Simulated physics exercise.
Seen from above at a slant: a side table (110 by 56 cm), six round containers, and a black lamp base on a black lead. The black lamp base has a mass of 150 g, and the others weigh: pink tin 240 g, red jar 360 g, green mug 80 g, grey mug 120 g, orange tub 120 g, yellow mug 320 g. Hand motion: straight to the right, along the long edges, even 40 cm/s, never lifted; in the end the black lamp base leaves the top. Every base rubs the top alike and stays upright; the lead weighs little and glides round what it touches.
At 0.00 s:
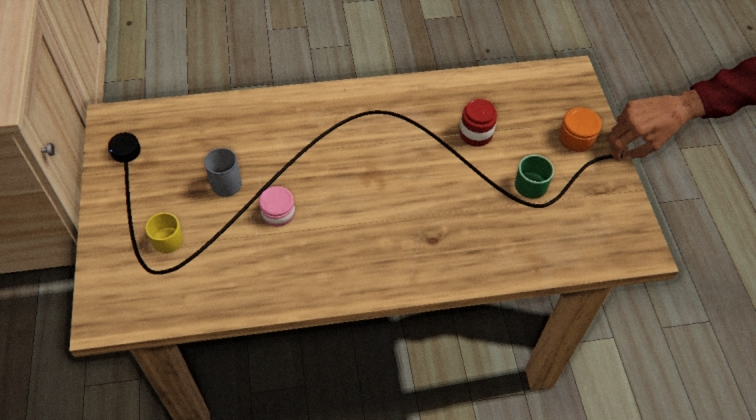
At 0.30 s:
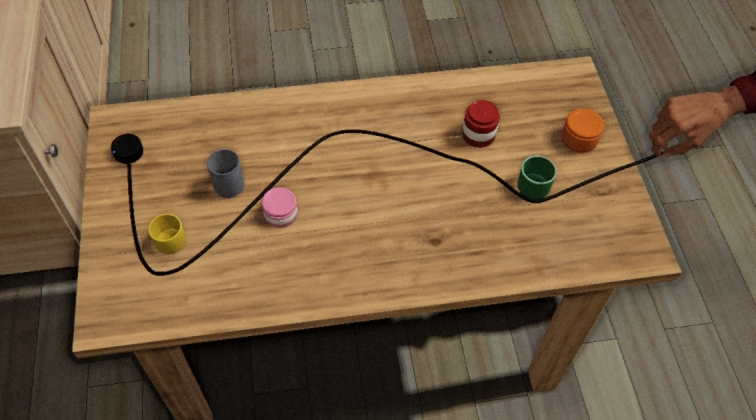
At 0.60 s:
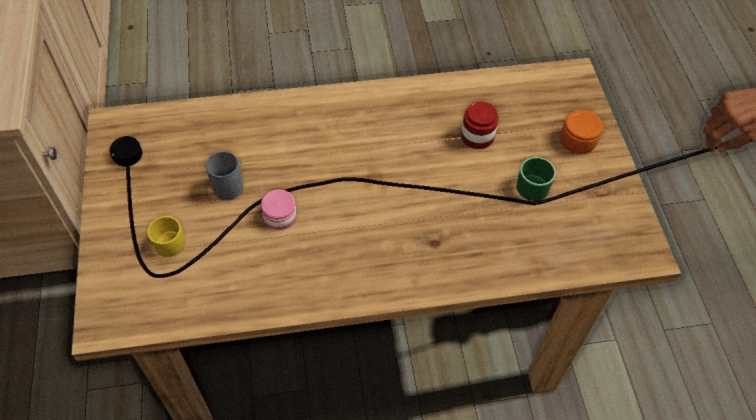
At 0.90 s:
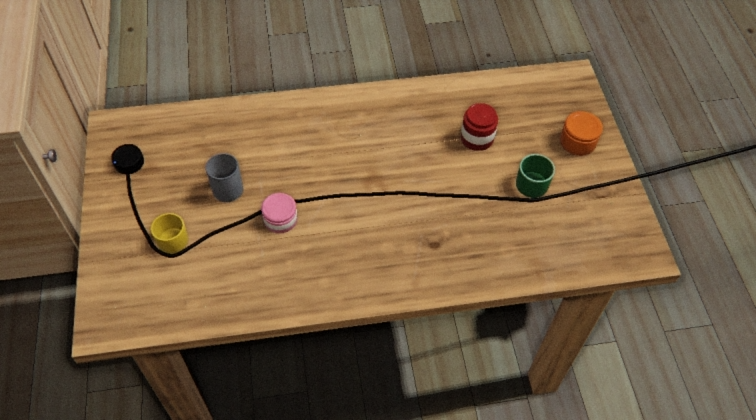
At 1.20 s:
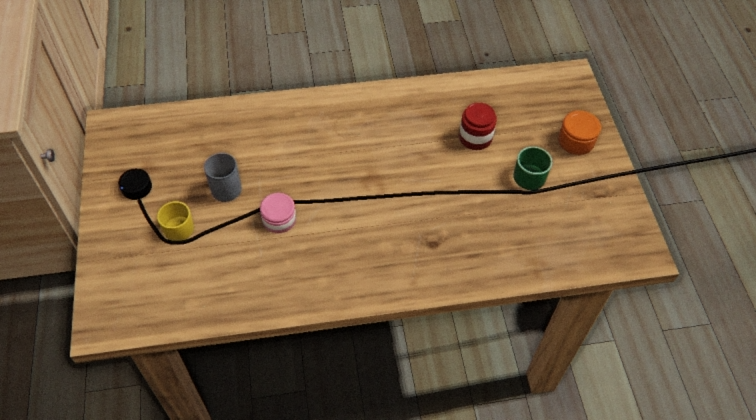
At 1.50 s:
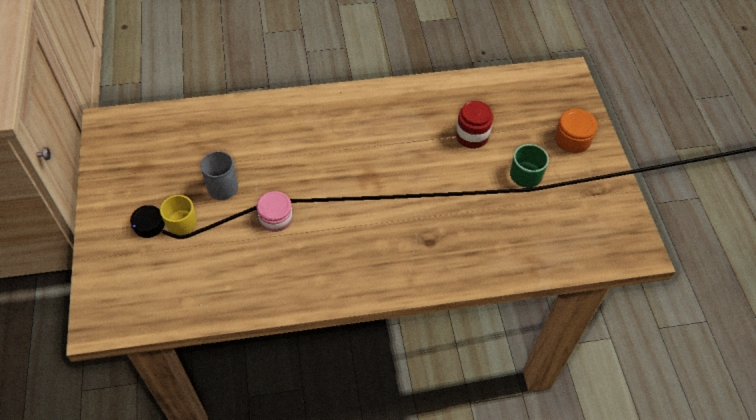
On a wooden table, a hand pulls a black cord rightward, dragging a black disc beside the yellow cup.
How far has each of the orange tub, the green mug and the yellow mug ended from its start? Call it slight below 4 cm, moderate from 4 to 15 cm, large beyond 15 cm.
Orange tub: Slight. Green mug: Moderate. Yellow mug: Moderate.
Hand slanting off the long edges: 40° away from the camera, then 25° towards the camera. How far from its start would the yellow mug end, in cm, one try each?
About 7 cm, then about 7 cm.
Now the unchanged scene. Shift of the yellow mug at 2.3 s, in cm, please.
Shift so far: Roughly 7 cm.
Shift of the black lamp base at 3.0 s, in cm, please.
Some 68 cm.
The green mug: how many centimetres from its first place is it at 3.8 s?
Shift at that moment: About 6 cm.
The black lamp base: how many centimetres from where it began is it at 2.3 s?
I reckon some 40 cm.
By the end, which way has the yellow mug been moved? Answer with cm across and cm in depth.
All told it went some 4 cm over to the right and some 6 cm back from us.
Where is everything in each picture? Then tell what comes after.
Lamp base (123, 143); orange tub (583, 121); green mug (537, 169); yellow mug (162, 226); lead through (505, 193) (372, 112) (248, 205) (134, 243); 0 cm pulled, in the first picture.
Lead through (471, 163) (251, 206); 8 cm pulled, in the second picture.
Lead through (514, 200) (250, 208); 20 cm pulled, in the third picture.
Lamp base (126, 155); yellow mug (167, 227); green mug (537, 168); lead through (570, 193) (301, 201); 32 cm pulled, in the fourth picture.
Lamp base (134, 180); yellow mug (174, 215); green mug (535, 160); lead through (620, 175) (357, 198); 44 cm pulled, in the fifth picture.
Lamp base (146, 218); orange tub (579, 122); green mug (531, 158); yellow mug (177, 208); lead through (739, 152) (583, 181) (413, 196) (257, 207); 56 cm pulled, in the sixth picture.
After 2.3 s the black lamp base has slid 40 cm; shifted so far, yellow mug 7 cm, pink tin 5 cm, green mug 3 cm.
After 3.0 s the black lamp base has slid 68 cm; shifted so far, yellow mug 7 cm, pink tin 5 cm, green mug 3 cm.
After 3.8 s the black lamp base has slid 96 cm; shifted so far, yellow mug 7 cm, green mug 6 cm, pink tin 5 cm.
After 4.3 s the black lamp base is off the top; shifted so far, yellow mug 7 cm at (182, 202), green mug 6 cm at (543, 148), pink tin 5 cm, orange tub 0 cm at (579, 122).
